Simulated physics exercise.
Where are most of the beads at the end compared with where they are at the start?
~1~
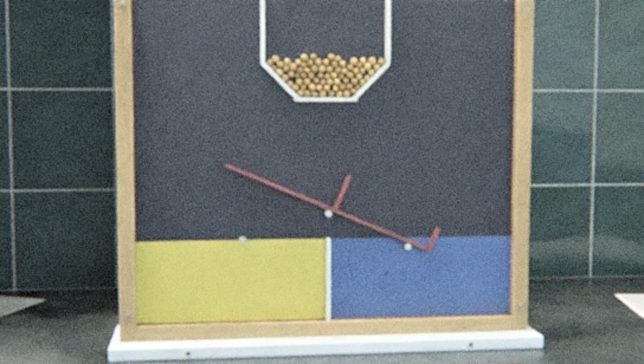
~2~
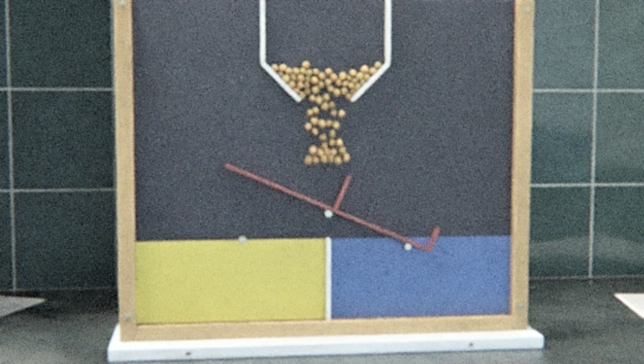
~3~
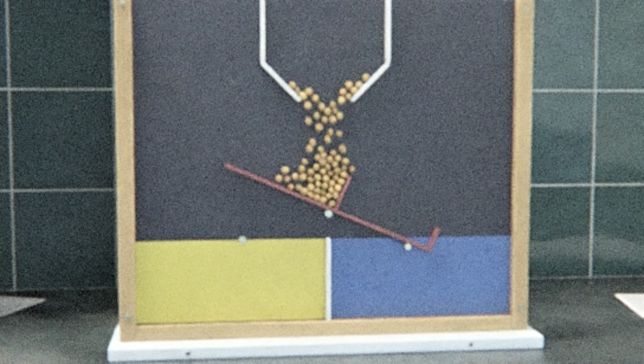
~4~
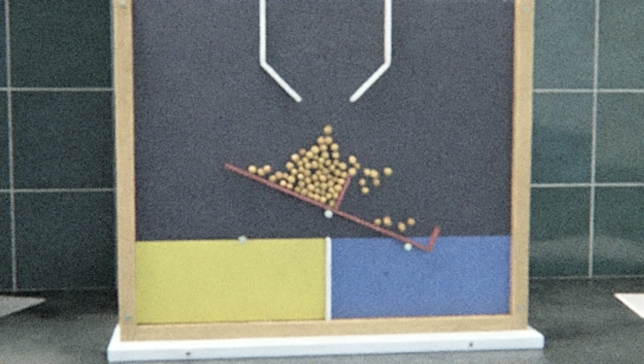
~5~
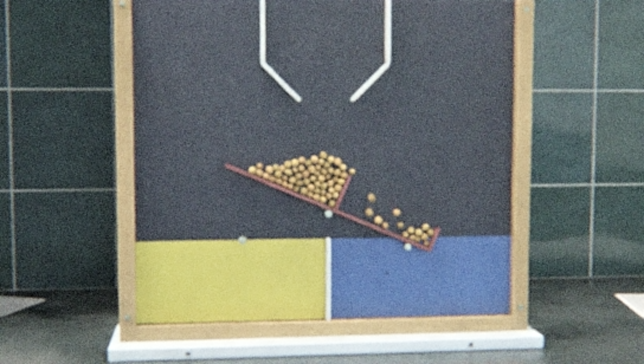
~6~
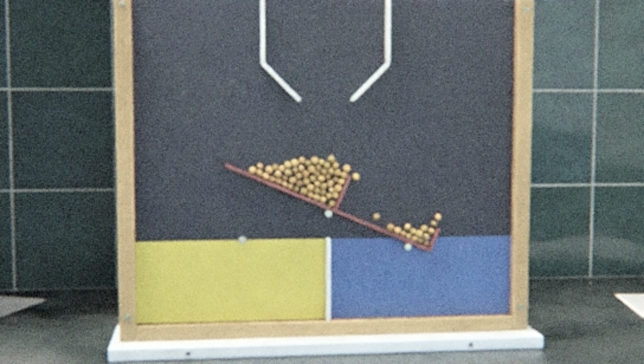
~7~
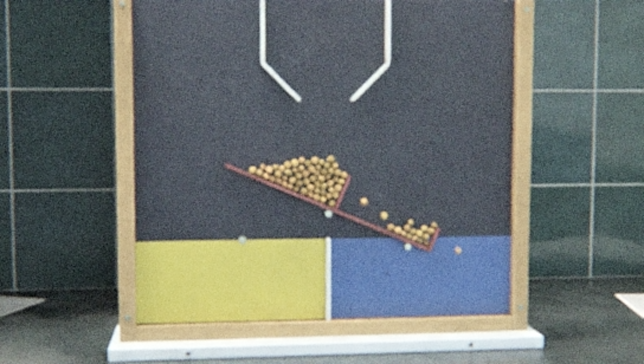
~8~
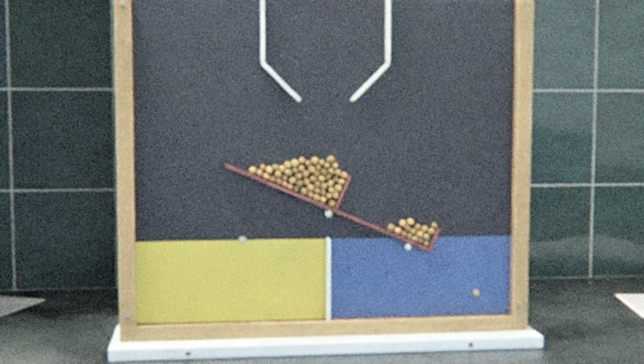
At the start the beads are all held in the hopper at the top of the case. By the end nearly all of them rest lower down on the sloping red tray, in a large heap against the middle upright and a small one at the right end.
Tan, round beads fill a white-edged hopper at the top of a wood-framed case with a dark back, seen from the front on a counter before green tiles. Below it, a thin red tray slopes down to the right above a yellow bin on the left and a blue bin on the right. The hopper opens and the beads pour onto the tray, piling against its middle upright. Some spill over and roll to the raised lip at the lower right end. One bead drops into the blue bin, while nearly all the rest sit in two heaps on the still-tilted tray.
